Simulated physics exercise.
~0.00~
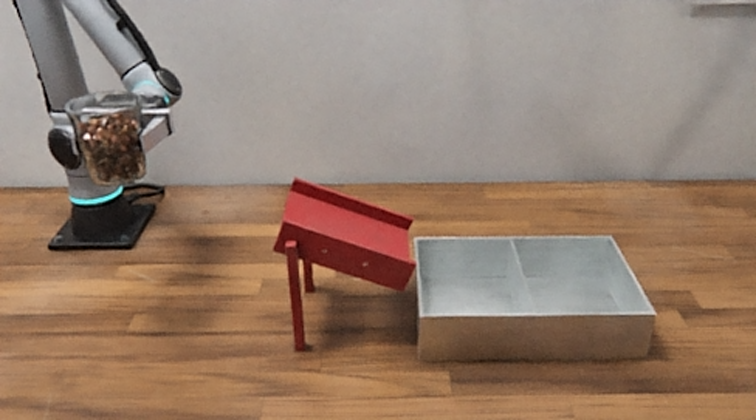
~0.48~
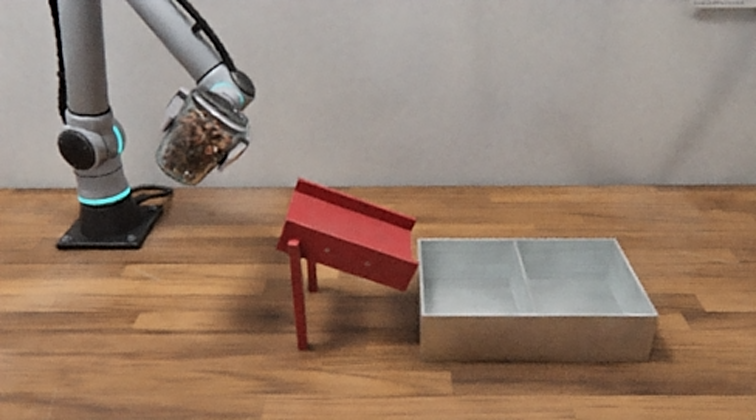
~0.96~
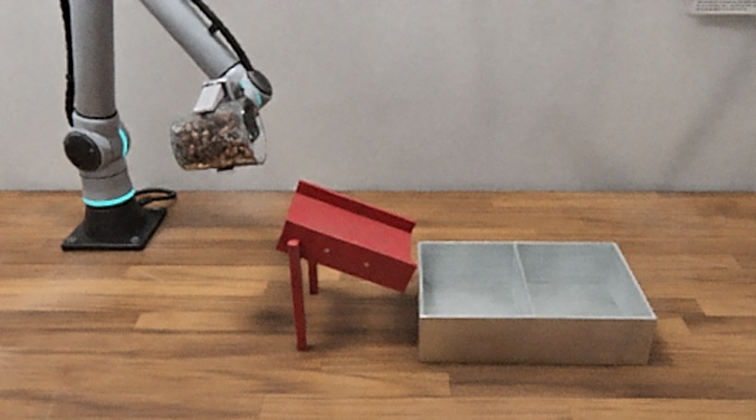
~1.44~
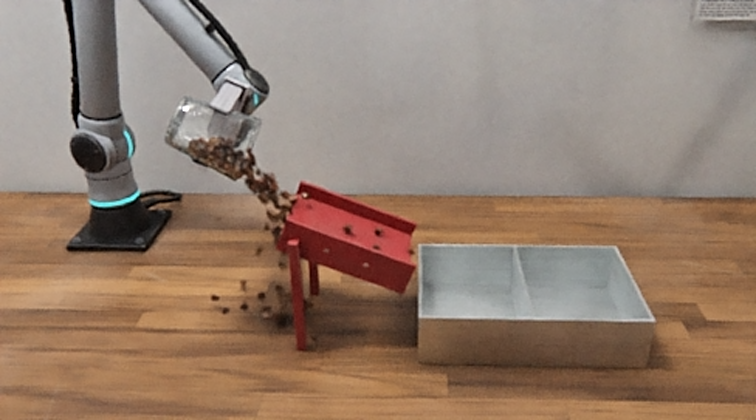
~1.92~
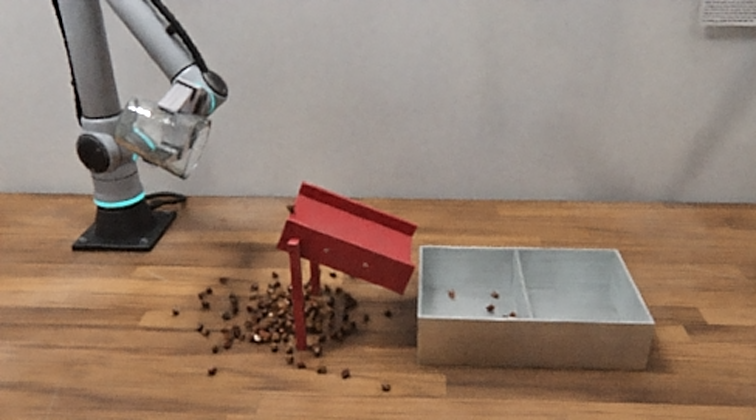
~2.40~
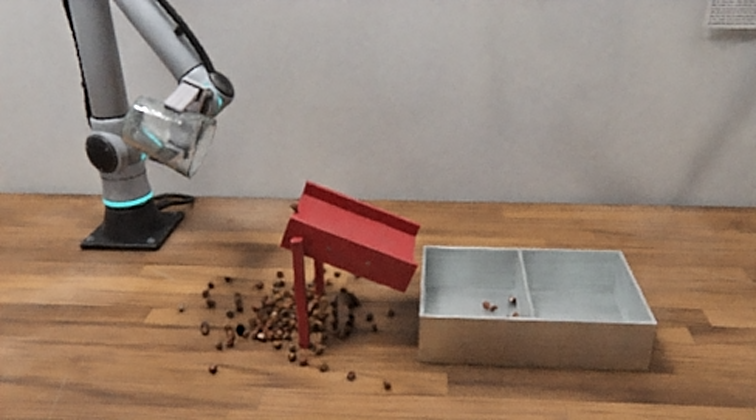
On a wooden table, a robot arm tips brown pellets that mostly miss the red chute.
